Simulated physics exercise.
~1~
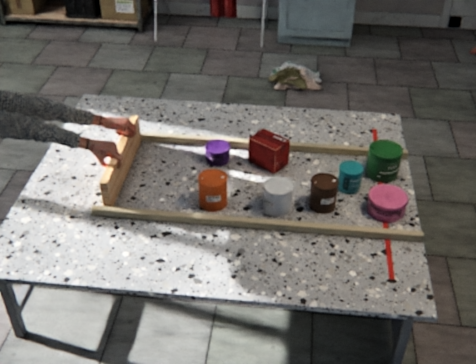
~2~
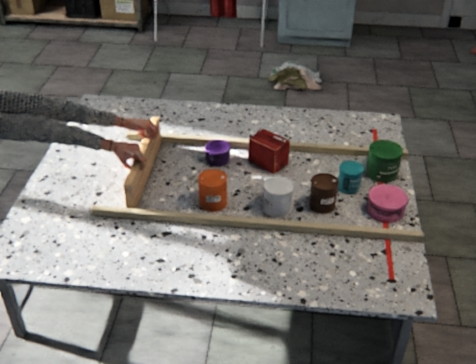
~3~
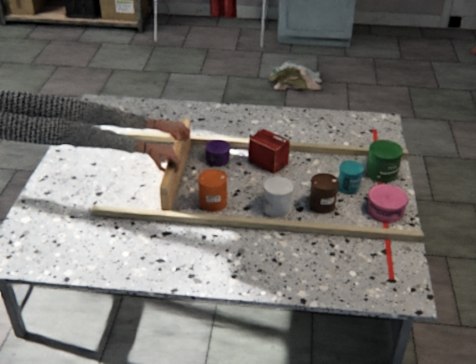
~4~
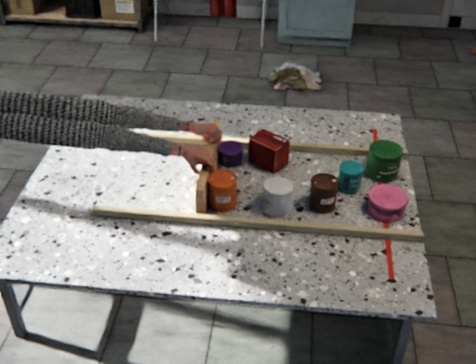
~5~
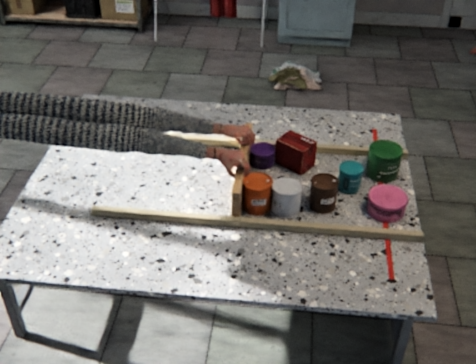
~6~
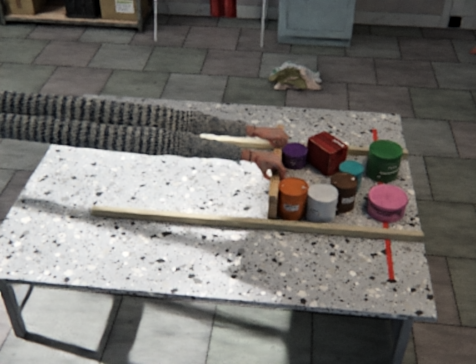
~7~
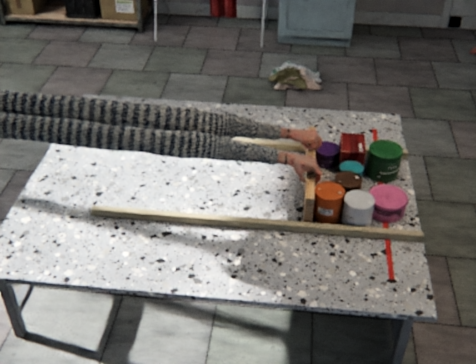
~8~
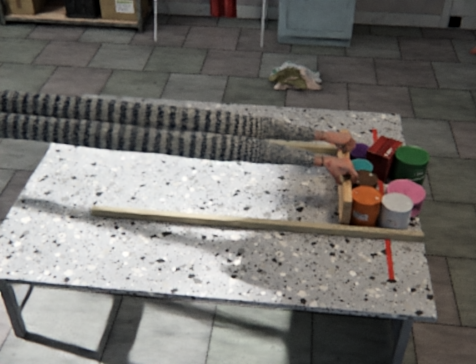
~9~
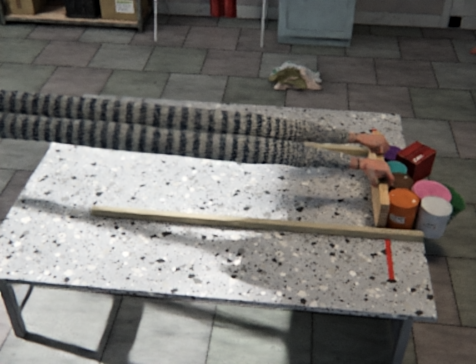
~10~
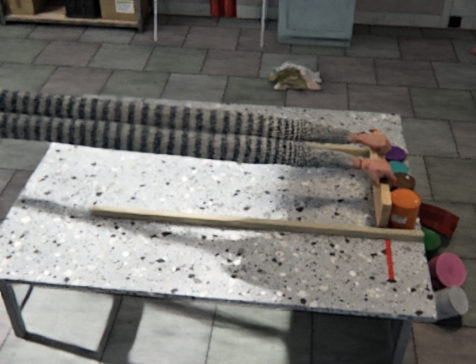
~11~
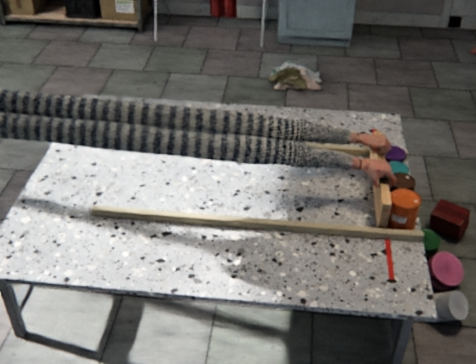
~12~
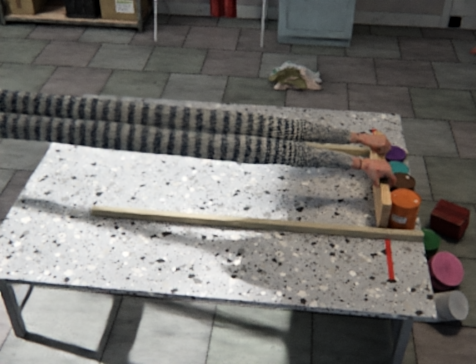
At the start, two hands hold a wooden plank upright at the left of a speckled table, with a red box and several coloured tubs standing to its right between two wooden rails. The hands slide the plank to the right, and it meets the purple and orange tubs first. Pushed along, the load bunches together and moves toward the right end of the table. As the plank reaches the red tape, the red box and the white, pink and green tubs go over the edge and drop. The plank stops there, with the orange and purple tubs still up beside it.
